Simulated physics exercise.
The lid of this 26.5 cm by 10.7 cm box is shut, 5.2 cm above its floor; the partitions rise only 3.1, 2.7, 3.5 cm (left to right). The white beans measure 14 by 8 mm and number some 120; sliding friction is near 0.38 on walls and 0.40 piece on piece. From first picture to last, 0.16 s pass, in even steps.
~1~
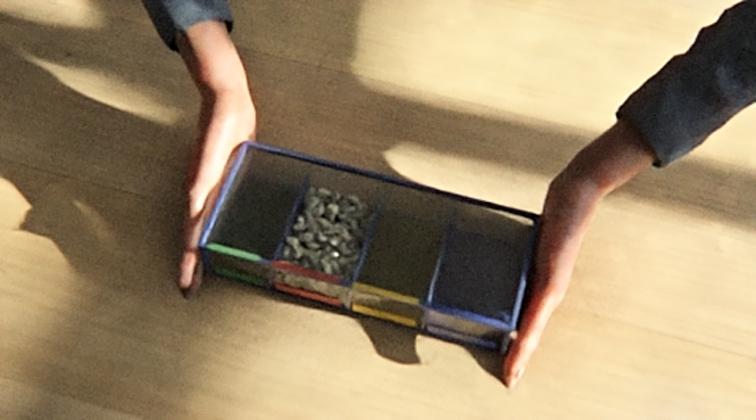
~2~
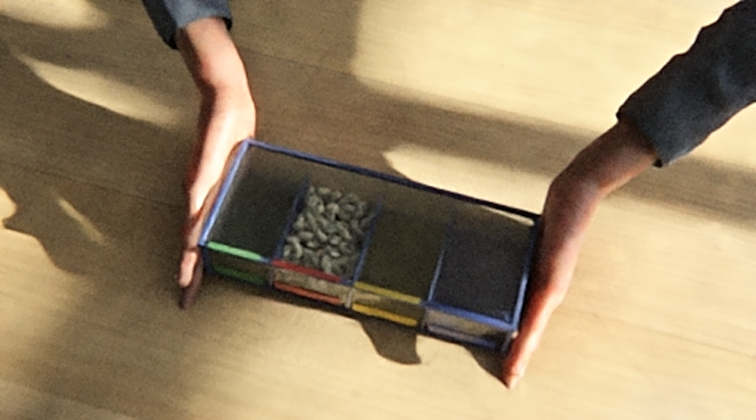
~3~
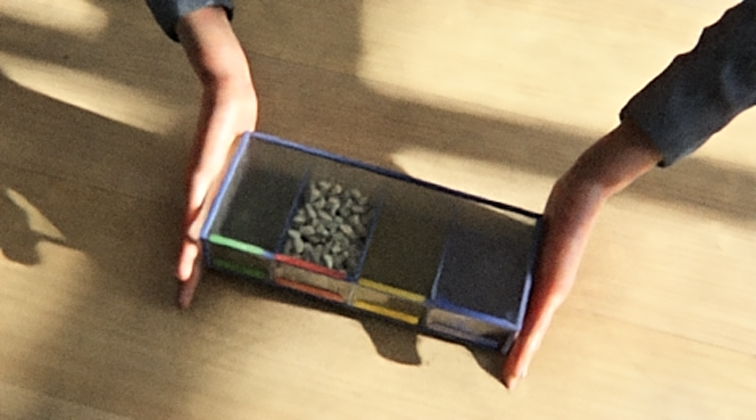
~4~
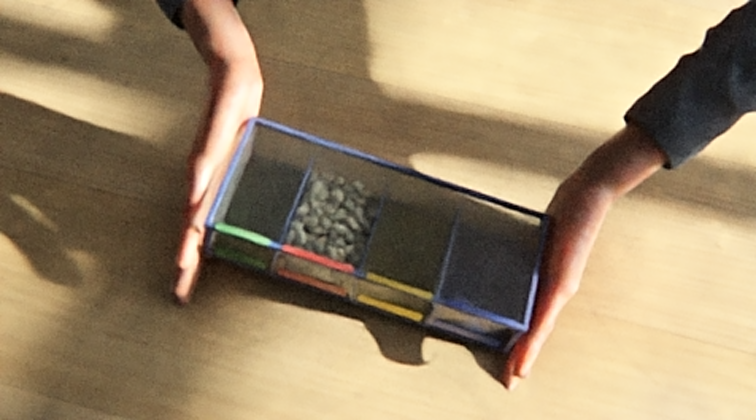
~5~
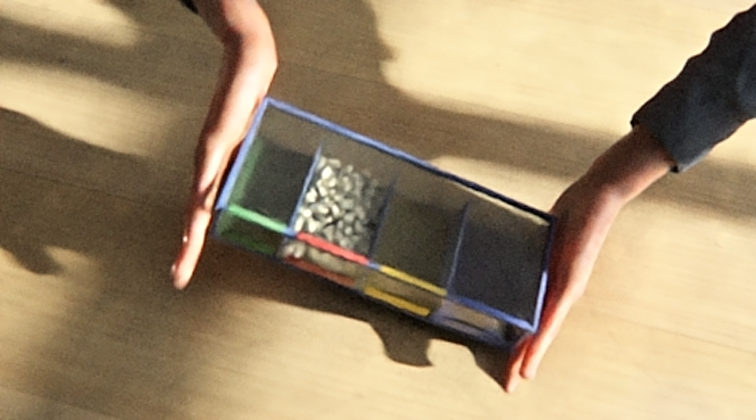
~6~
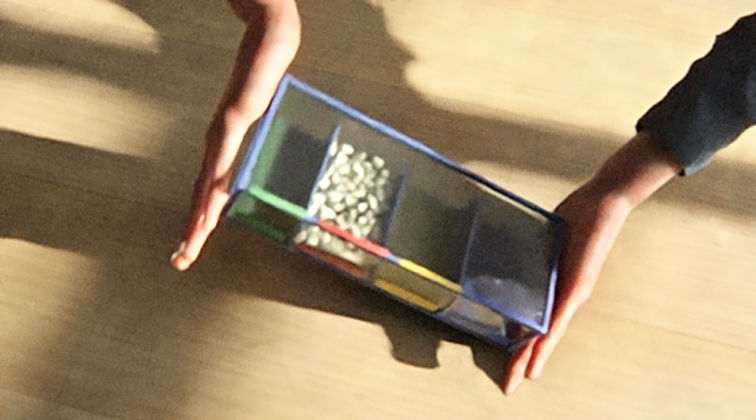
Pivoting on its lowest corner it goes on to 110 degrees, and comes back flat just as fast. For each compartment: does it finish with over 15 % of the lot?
Red: Under, blue: Over, green: Under, yellow: Over.
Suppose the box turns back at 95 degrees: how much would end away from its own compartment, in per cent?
Some 95 per cent.
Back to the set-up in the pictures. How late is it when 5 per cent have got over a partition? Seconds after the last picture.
At about 0.30 s.
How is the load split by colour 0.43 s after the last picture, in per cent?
Red 45; blue 10; green 0; yellow 45.
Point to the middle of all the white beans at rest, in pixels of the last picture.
At about (480, 272).
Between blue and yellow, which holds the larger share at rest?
It is the blue one.
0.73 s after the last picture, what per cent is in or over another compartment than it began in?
About 100 per cent.
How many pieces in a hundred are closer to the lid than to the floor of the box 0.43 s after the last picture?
Roughly 90 per cent.
Then, 0.43 s after the last picture, tilt 109 degrees; red 45 %, blue 10 %, yellow 45 %.
Then, 0.73 s after the last picture, tilt 44 degrees; blue 65 %, yellow 35 %.
Then, 1.12 s after the last picture, tilt 0 degrees; blue 65 %, yellow 35 %.
In the end, red 0 %, blue 65 %, green 0 %, yellow 35 %.
